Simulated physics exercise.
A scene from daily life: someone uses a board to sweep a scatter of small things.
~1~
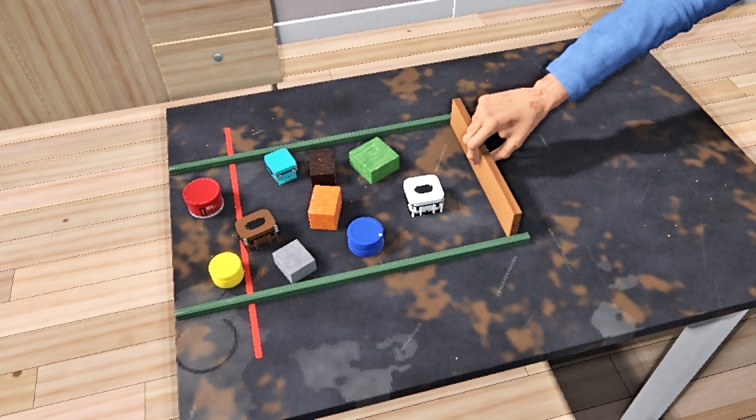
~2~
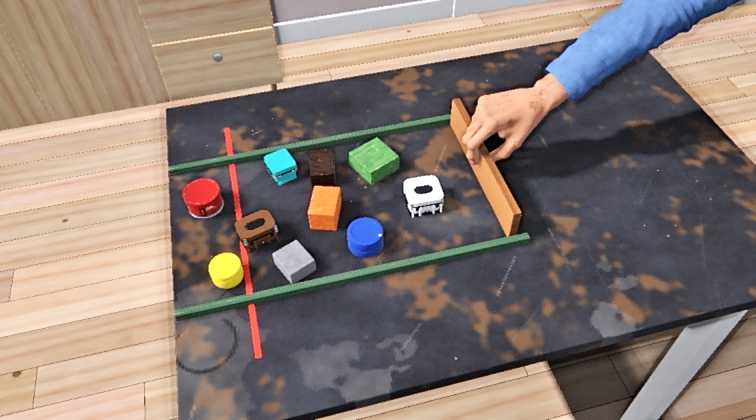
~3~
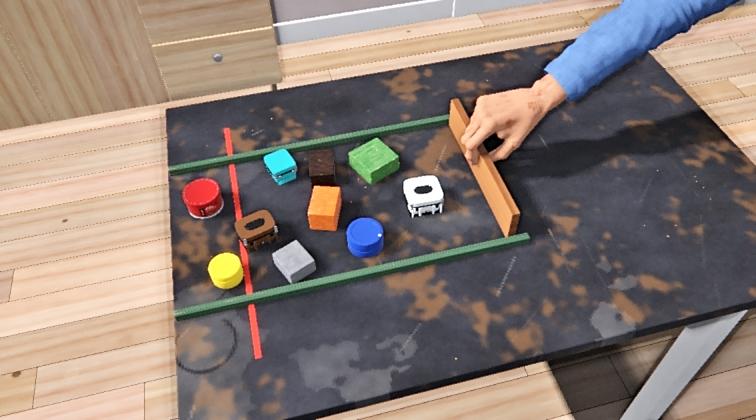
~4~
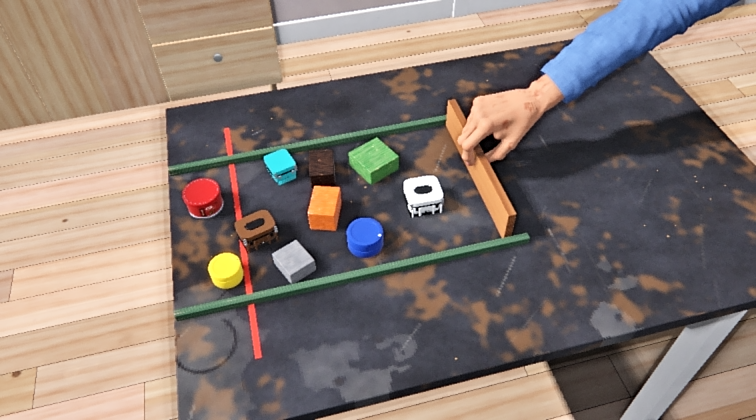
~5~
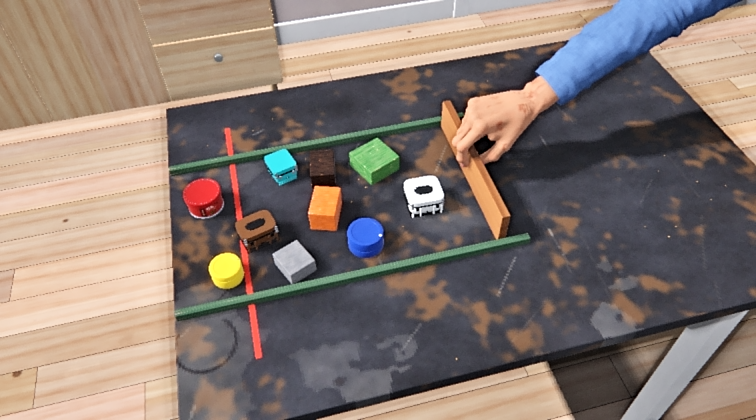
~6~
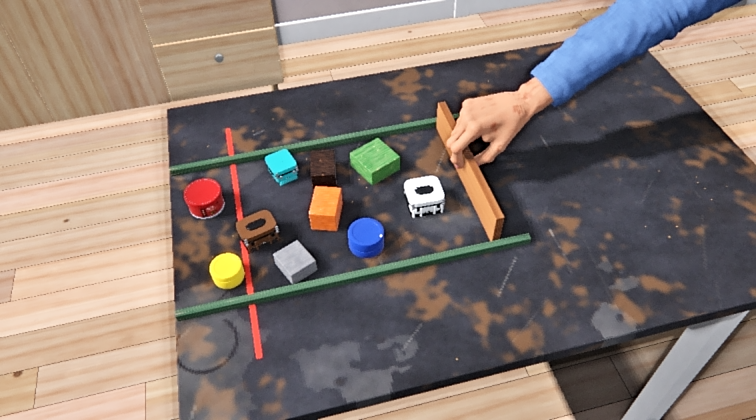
A hand in a blue sleeve grips a wooden board standing at the right end of two green strips and, after barely moving at first, slides it slightly left. The scattered blocks, lids and small cases stay in place, with a gap still between the board and the white case.
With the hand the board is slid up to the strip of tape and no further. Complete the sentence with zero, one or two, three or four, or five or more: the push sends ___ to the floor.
The push sends three or four to the floor.
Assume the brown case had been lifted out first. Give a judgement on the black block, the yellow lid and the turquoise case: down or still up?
Black block still up; yellow lid down; turquoise case down.
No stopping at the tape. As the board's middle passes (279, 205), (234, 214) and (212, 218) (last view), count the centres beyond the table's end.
Place by place: 0, 4 and 7.
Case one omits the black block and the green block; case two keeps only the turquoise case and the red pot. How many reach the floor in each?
2 in the first case, 2 in the second.
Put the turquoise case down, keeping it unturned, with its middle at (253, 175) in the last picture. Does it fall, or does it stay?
From that start, the object then does not stay.
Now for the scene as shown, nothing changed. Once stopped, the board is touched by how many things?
It's 3.
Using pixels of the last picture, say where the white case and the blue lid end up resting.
Final positions - white case around (224, 238), blue lid around (228, 269).
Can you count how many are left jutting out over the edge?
I count 0 overhanging.
A little later, none off yet; red pot at rest near (205, 199); yellow lid at rest near (227, 271); brown case at rest near (258, 231).
Next, none off yet; red pot at rest near (205, 199); yellow lid at rest near (227, 271); brown case shifted a little near (240, 232).
When it is over, the number that fall off is three or four; down, turquoise case, brown case, yellow lid and red pot.
